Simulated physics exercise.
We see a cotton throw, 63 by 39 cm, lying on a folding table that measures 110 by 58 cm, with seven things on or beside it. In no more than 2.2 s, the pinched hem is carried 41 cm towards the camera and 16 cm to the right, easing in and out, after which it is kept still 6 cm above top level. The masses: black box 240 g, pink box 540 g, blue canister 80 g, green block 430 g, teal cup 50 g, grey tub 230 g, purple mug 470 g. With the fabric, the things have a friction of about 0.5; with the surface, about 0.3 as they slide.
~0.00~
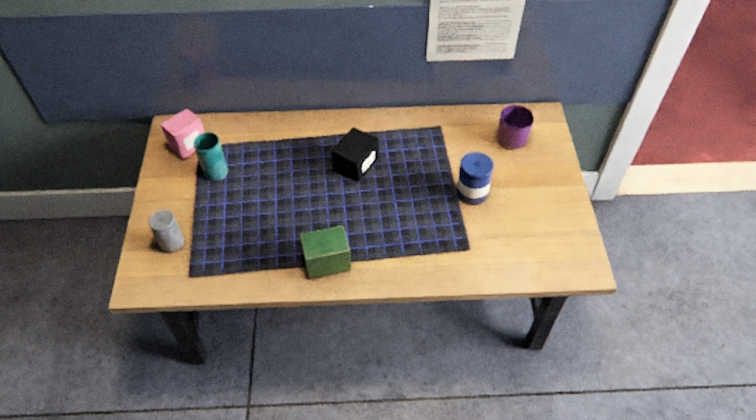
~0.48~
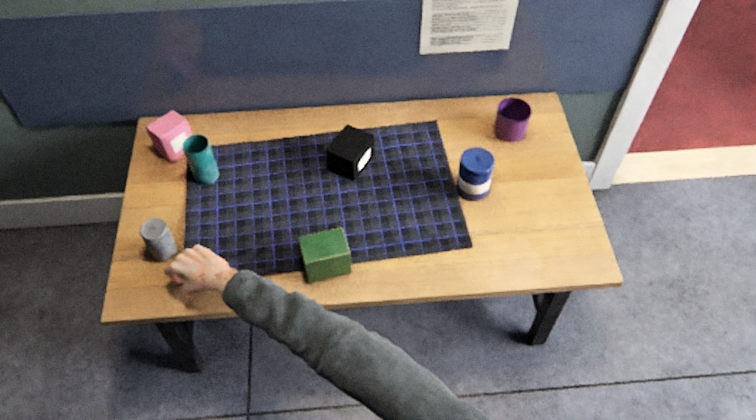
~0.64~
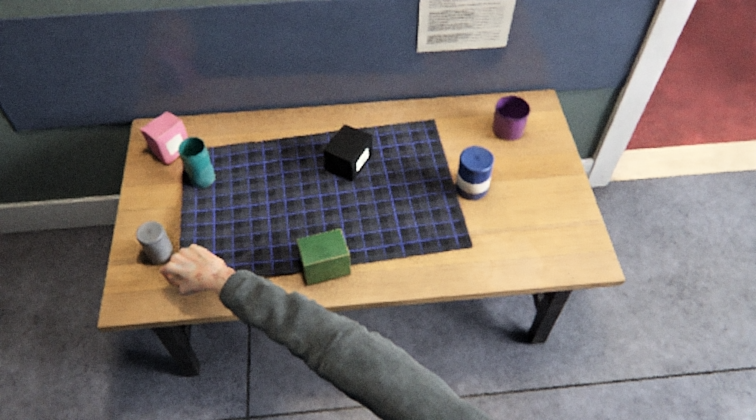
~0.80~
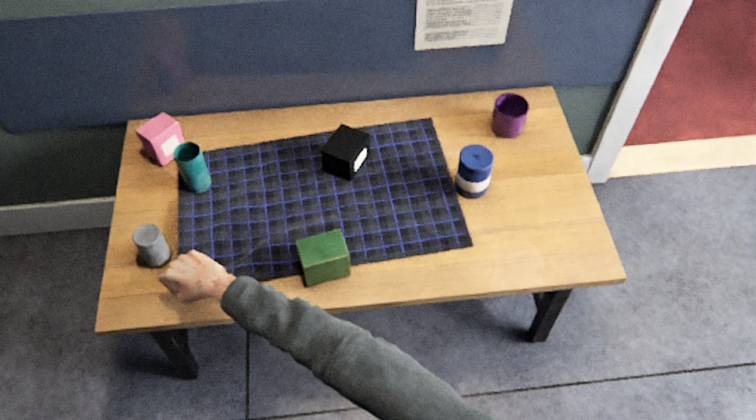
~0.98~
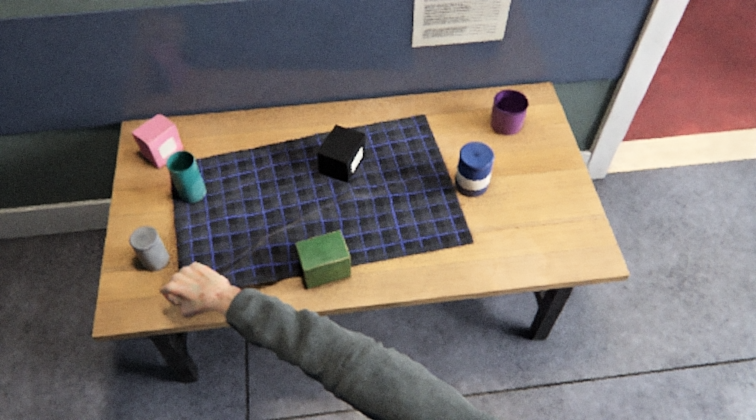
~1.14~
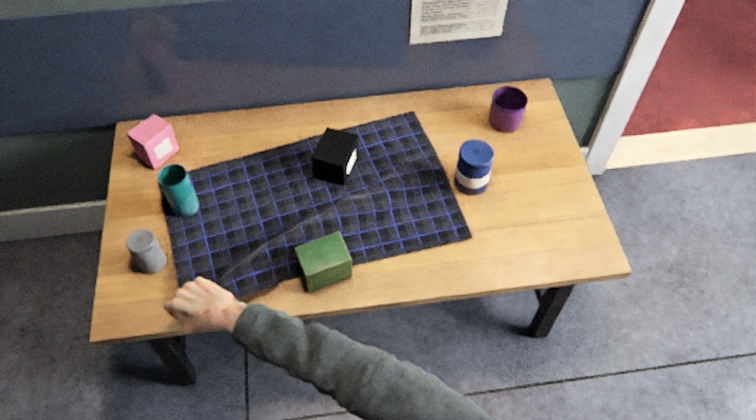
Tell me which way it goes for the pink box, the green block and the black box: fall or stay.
Looks like the pink box is fine up there. Looks like the green block is done for. Looks like the black box is fine up there.
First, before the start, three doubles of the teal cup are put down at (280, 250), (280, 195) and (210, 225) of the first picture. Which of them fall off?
So it goes: The first one ends up off, the next ends up off, the last ends up off.
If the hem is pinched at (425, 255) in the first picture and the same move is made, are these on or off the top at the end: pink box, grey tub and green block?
Pink box is left on top, grey tub is left on top, green block is lost.
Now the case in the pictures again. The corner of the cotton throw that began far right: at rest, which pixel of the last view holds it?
(323, 170), roughly.
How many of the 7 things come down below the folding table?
I make it 2.
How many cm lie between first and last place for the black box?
Black box: 30 cm.
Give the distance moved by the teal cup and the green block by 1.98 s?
The teal cup is about 35 cm off and the green block about 8 cm.
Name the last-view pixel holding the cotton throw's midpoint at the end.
The middle ends up near pixel (307, 317).
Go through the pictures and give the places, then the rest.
The first picture shows shows, pink box (180, 121); green block (325, 242); black box (355, 144); cotton throw corners (189, 278) (441, 126) (470, 250).
The second picture shows shows, cotton throw corners (436, 121) (473, 248); grip (182, 283).
The third picture shows shows, cotton throw corners (434, 120) (473, 248); grip (178, 283).
The fourth picture shows shows, teal cup (187, 152); cotton throw corners (431, 118) (473, 247); grip (177, 290).
The fifth picture shows shows, black box (341, 143); teal cup (180, 161); cotton throw corners (425, 115) (474, 243); grip (179, 303).
The sixth picture shows shows, pink box (149, 129); green block (323, 252); black box (335, 146); cotton throw corners (414, 111) (472, 238); grip (183, 318).
After 1.6 s, 95 % of the cotton throw is still over the top; black box 9 cm off its start, green block 2 cm off its start, teal cup 19 cm off its start.
After 2.0 s, 80 % of the cotton throw is still over the top; black box 19 cm off its start, green block 9 cm off its start, teal cup 33 cm off its start.
After 2.4 s, 55 % of the cotton throw is still over the top; black box 27 cm off its start at (294, 236), green block over the edge, teal cup over the edge.
After 2.8 s, 50 % of the cotton throw is still over the top; black box 30 cm off its start, green block over the edge, teal cup over the edge.
After 4.4 s, 50 % of the cotton throw is still over the top; black box 30 cm off its start at (292, 247), green block over the edge, pink box 0 cm off its start at (149, 128), teal cup over the edge.
